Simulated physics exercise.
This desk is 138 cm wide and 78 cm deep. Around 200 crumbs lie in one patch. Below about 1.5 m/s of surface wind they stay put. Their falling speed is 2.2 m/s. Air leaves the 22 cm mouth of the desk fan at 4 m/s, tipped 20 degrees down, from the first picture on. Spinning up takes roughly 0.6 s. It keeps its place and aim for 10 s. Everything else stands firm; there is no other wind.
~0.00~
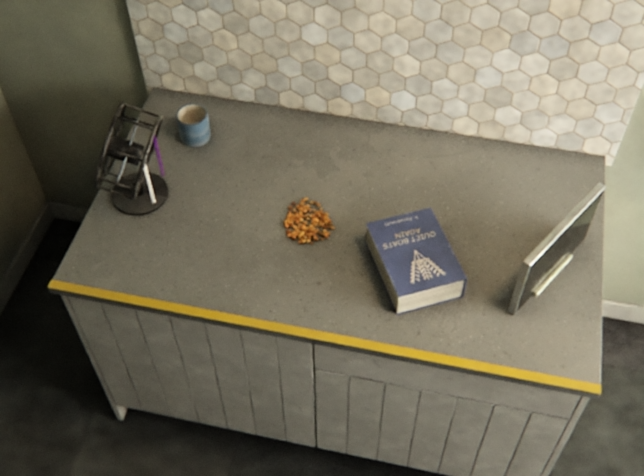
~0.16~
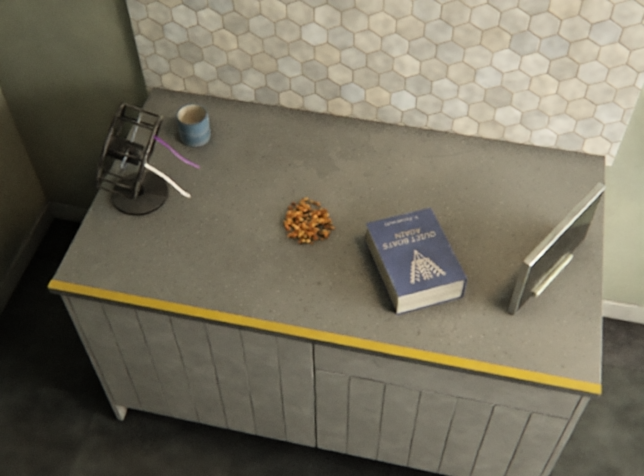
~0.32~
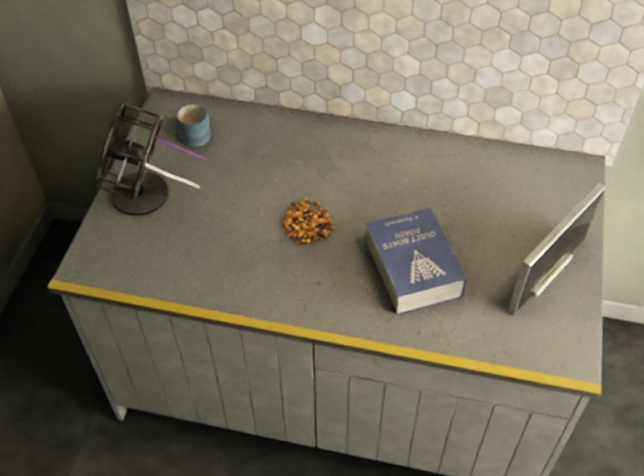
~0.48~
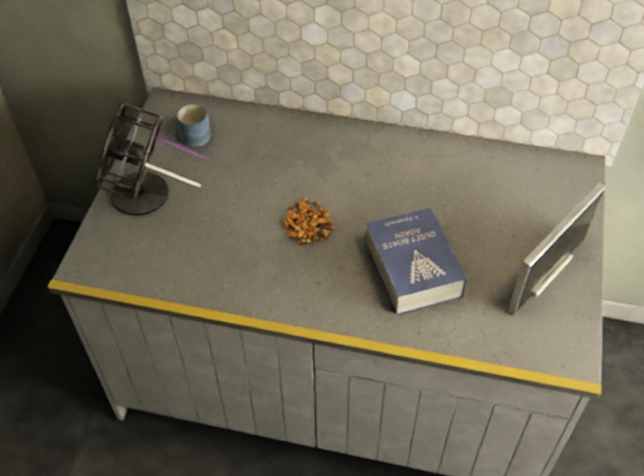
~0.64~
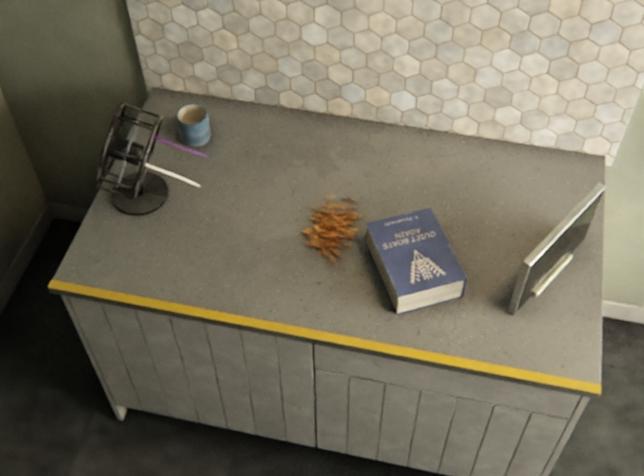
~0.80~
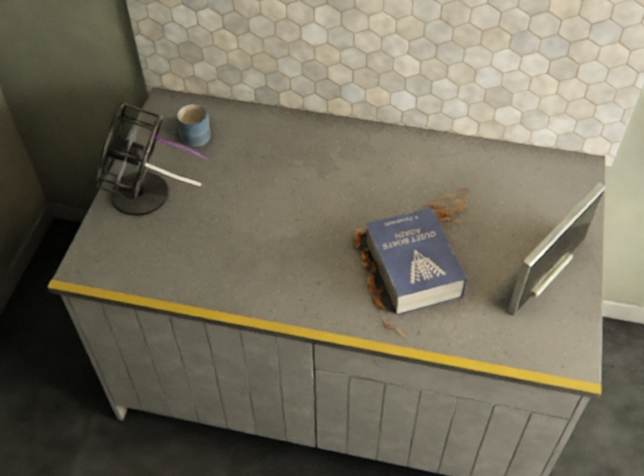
A heap of orange-brown crumbs lies in the middle of a grey desk with a yellow front edge, seen from above in a room with pale hexagonal tiles behind. A black desk fan and blue mug stand at left, a blue book and upright screen-like panel at right. The fan's purple and white ribbons lift and stream rightward, then the crumbs slide right, scattering around the book, while the camera stays still.
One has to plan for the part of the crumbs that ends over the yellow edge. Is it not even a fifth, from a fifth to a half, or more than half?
The share over the yellow edge is between a fifth and a half.
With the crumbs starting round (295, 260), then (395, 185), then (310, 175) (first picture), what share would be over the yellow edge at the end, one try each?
In turn about 100 %, 0 %, 0 %.
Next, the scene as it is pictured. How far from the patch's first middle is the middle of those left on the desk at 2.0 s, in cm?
Roughly 25 cm.
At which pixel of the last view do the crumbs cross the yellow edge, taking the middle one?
Near (429, 361).
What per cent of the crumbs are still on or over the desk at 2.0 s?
Some 20 per cent.
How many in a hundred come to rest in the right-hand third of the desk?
Some 0 per cent.
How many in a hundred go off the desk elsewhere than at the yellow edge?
Some 60 per cent.
After 2.0 s, 32 % are over the yellow edge; the middle of those still in play is near (406, 231); 79 % have settled or left.
After 3.2 s, 36 % are over the yellow edge; 92 % have settled or left.
After 5.5 s, 38 % are over the yellow edge; 98 % have settled or left.
After 10.0 s, at the end, 38 % are over the yellow edge.
